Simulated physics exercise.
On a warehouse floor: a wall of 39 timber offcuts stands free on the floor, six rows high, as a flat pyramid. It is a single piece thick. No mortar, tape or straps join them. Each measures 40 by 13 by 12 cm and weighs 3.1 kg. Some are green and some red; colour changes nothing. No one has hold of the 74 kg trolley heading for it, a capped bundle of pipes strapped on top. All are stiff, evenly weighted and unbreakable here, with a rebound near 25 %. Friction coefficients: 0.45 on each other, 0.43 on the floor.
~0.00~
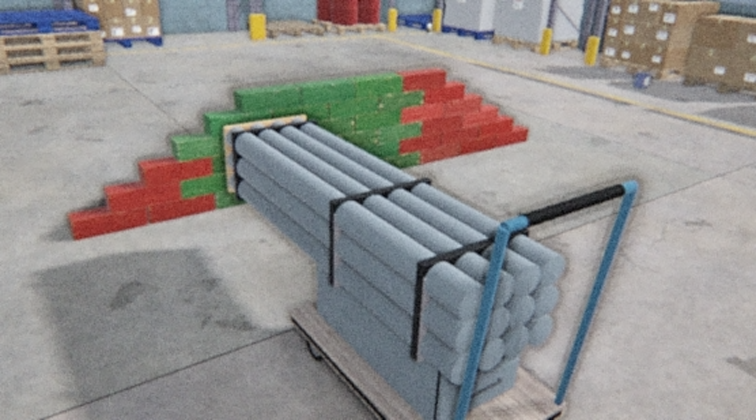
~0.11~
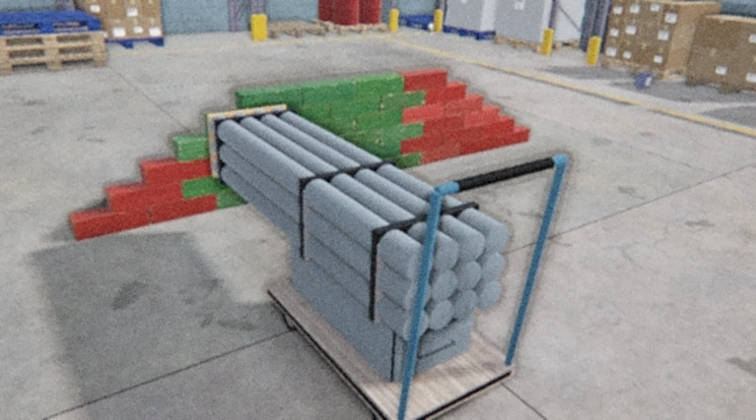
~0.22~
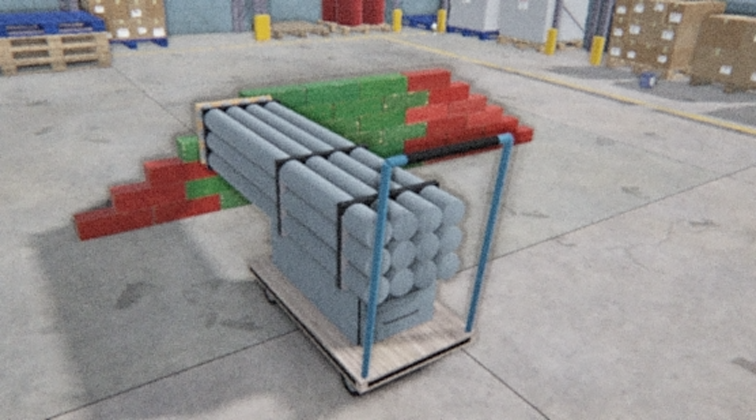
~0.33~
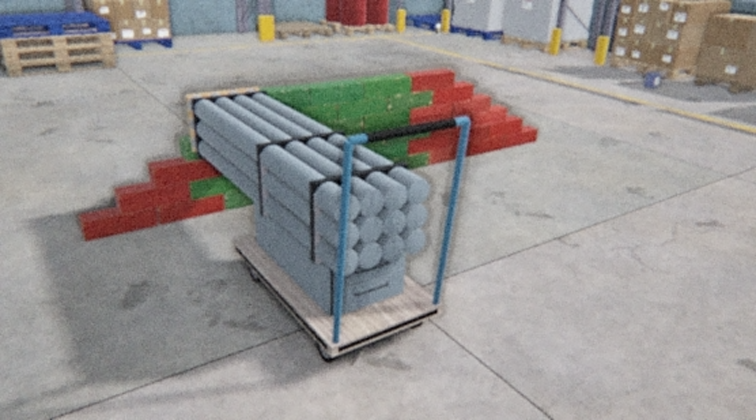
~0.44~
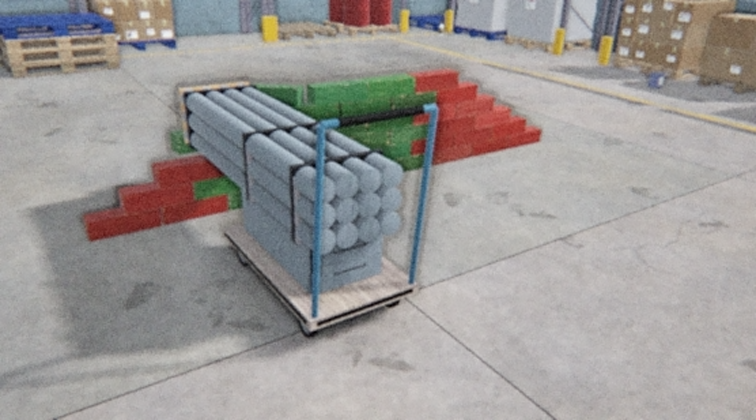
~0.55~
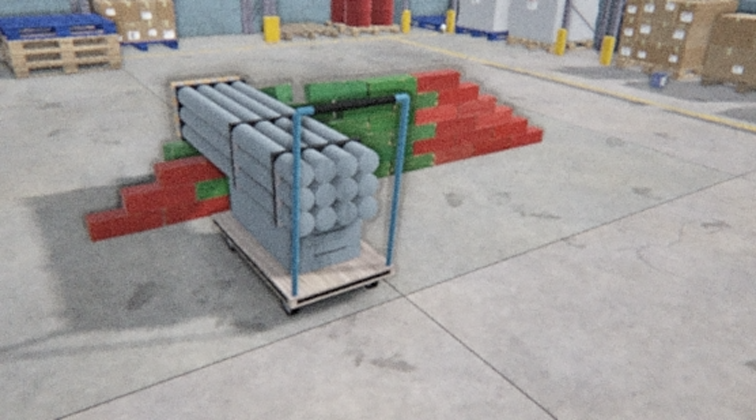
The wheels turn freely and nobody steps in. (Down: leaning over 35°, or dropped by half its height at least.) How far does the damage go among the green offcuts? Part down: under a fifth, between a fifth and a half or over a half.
From a fifth to a half of them.
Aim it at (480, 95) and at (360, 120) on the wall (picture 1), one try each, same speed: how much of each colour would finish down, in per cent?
Red 50 then 20, green 10 then 50 per cent.
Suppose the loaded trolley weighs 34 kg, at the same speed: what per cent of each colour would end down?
Then red 10, green 30 per cent.
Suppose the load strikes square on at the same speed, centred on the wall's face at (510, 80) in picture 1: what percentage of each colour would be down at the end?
Then red 10, green 0 per cent.
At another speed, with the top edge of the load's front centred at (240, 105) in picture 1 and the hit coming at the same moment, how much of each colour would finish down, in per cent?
In that case red 10, green 30 per cent.
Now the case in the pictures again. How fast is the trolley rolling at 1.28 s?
About 0.9 m/s.
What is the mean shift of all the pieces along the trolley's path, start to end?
Some 25 cm on average.
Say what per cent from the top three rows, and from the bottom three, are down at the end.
From the top 40, from the bottom 20 per cent.
After 0.86 s, load 92 cm past the wall's line, still rolling; 5 of the 23 green offcuts down (5 of 39 in all colours); top green offcut 25° from how it stood.
After 1.28 s, load 1.35 m past the wall's line, still rolling; 7 of the 23 green offcuts down (9 of 39 in all colours); top green offcut upside down.
In the end (3.3 s), load 2.05 m past the wall's line, stopped; 9 of the 23 green offcuts down (11 of 39 in all colours); top green offcut upside down; top red offcut unmoved. That is 39 per cent. From the last view, middles, top green offcut near (337, 144), top red offcut near (435, 81).
